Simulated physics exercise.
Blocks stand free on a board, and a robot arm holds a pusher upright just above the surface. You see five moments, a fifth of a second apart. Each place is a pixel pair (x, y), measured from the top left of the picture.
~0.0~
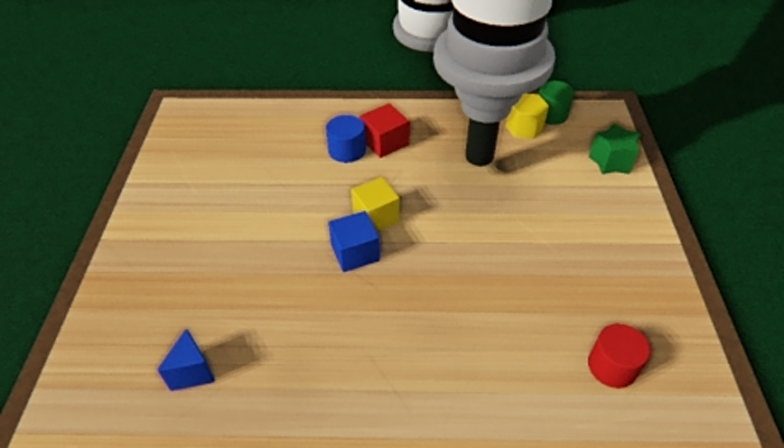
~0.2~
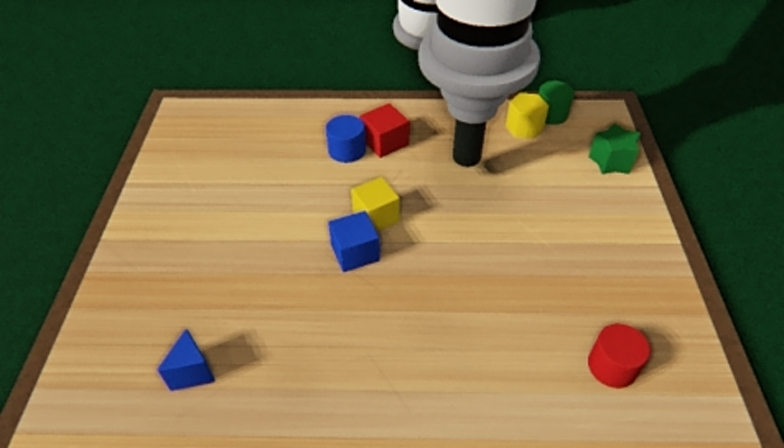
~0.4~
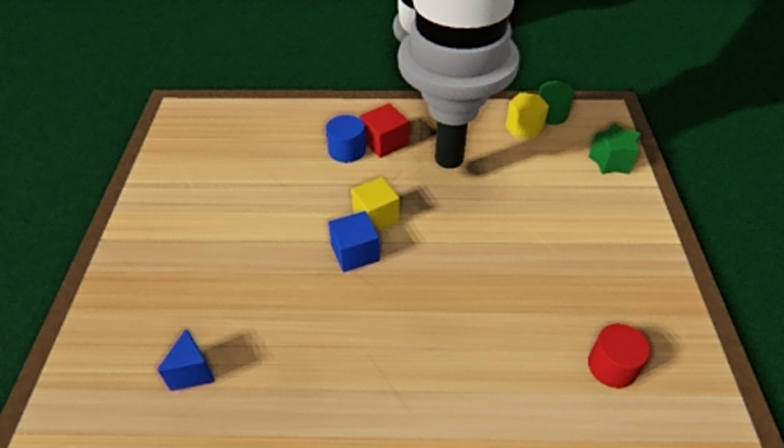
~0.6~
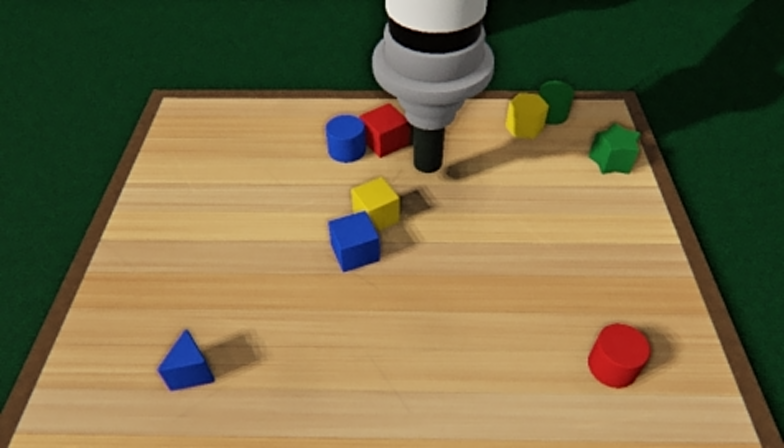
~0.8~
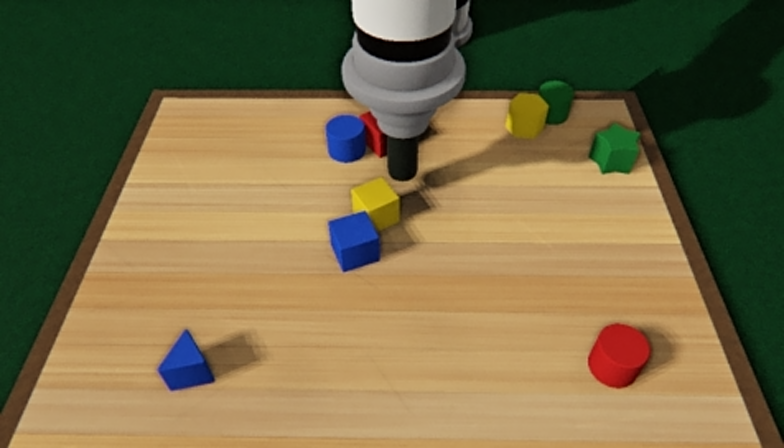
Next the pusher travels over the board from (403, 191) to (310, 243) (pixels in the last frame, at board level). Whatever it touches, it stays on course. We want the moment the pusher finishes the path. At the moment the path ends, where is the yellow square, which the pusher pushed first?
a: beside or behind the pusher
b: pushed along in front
The answer is a.
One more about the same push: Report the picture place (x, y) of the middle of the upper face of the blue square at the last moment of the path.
I'd guess (349, 266).
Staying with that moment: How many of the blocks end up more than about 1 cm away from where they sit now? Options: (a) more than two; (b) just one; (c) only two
Choice c: Only two.
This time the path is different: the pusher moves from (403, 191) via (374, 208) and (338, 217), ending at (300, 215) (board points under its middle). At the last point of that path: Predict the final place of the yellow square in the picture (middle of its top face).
The centre of its top face lies at (351, 216).
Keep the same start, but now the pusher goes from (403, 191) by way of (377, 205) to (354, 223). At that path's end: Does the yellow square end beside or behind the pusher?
It seems not.
What follows on the original path. One third of the way, pusher (372, 189); blue square (350, 239), turned 15° clockwise; yellow square (358, 207), turned 55° anticlockwise.
Two thirds of the way, pusher (340, 207); blue square (347, 257); yellow square (347, 225), turned 75° anticlockwise.
At the end, pusher (307, 225); blue square (349, 266); yellow square (336, 235), turned 95° anticlockwise; red square not moved.
